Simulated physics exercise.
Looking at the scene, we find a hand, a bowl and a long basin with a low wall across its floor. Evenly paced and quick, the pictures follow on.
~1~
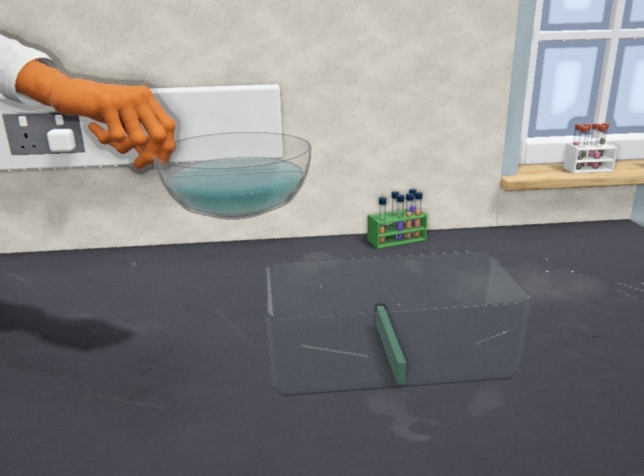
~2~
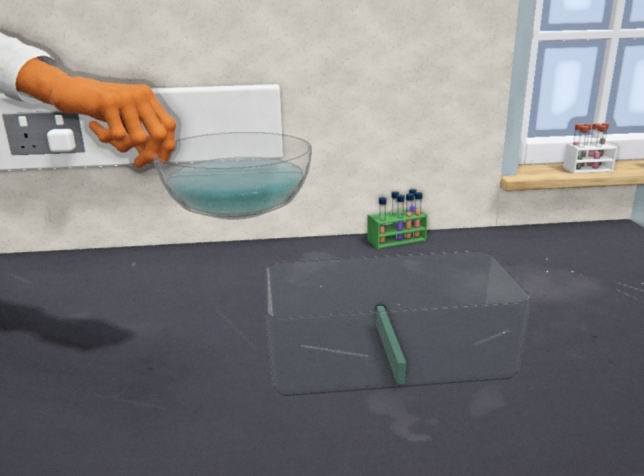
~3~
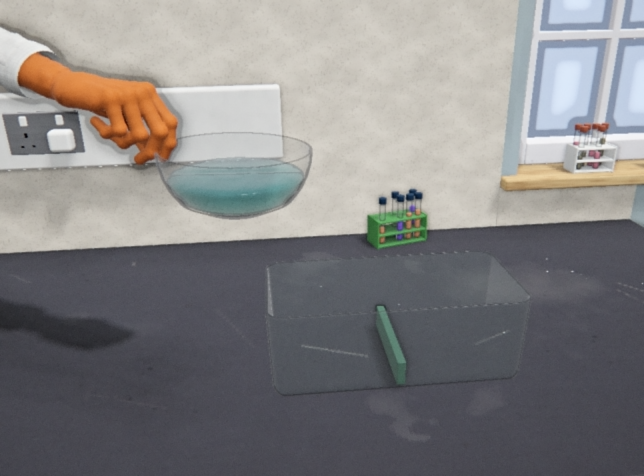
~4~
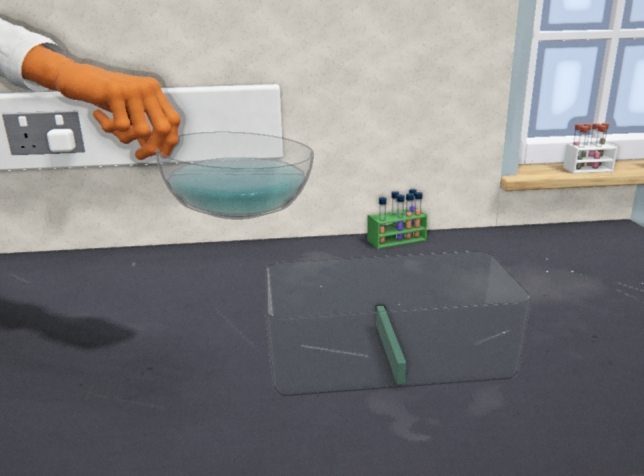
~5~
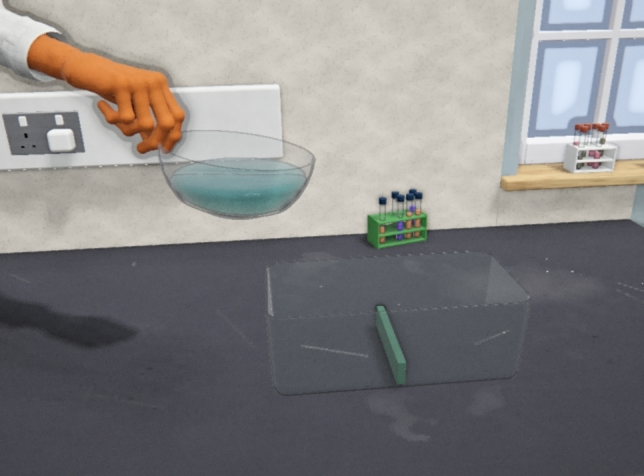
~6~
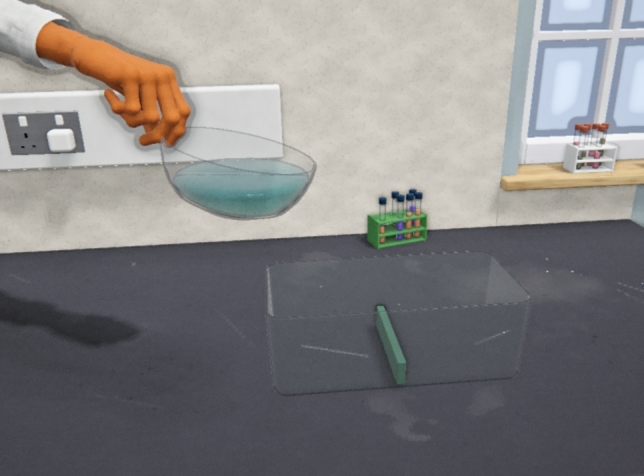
An orange hand held a clear glass bowl of bluish water above a dark counter and slowly tilted it to the right, while the clear basin with a low green wall stayed still below.
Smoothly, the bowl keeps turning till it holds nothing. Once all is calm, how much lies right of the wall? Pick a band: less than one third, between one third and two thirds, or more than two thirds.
It is less than one third.
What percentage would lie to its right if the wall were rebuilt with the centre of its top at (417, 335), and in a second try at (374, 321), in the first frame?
About 20 % for the first and about 10 % for the second.
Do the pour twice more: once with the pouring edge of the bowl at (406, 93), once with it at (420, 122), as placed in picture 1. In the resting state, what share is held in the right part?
Start one gives close to 85 percent, start two close to 90 percent.
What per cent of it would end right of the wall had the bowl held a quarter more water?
It comes to near 15 per cent.
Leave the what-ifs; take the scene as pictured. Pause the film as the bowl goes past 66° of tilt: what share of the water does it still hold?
Roughly 45 %.
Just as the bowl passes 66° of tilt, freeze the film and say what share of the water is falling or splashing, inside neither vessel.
35 in a hundred.
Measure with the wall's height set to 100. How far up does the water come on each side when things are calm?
Left side: Approx. 80 %; right side: Approx. 10 %.
A moment on, the tilt is 66° and 47 per cent is still to pour, 18 is left of the wall and 0 right of it.
Next, the tilt is 98° and 2 per cent is still to pour, 86 is left of the wall and 4 right of it.
Then the tilt is 105° and 0 per cent is still to pour, 91 is left of the wall and 8 right of it.
Later the tilt is 105° and 0 per cent is still to pour, 91 is left of the wall and 8 right of it.
In the end 91 per cent lies left of the wall, 8 right of it and 1 outside.
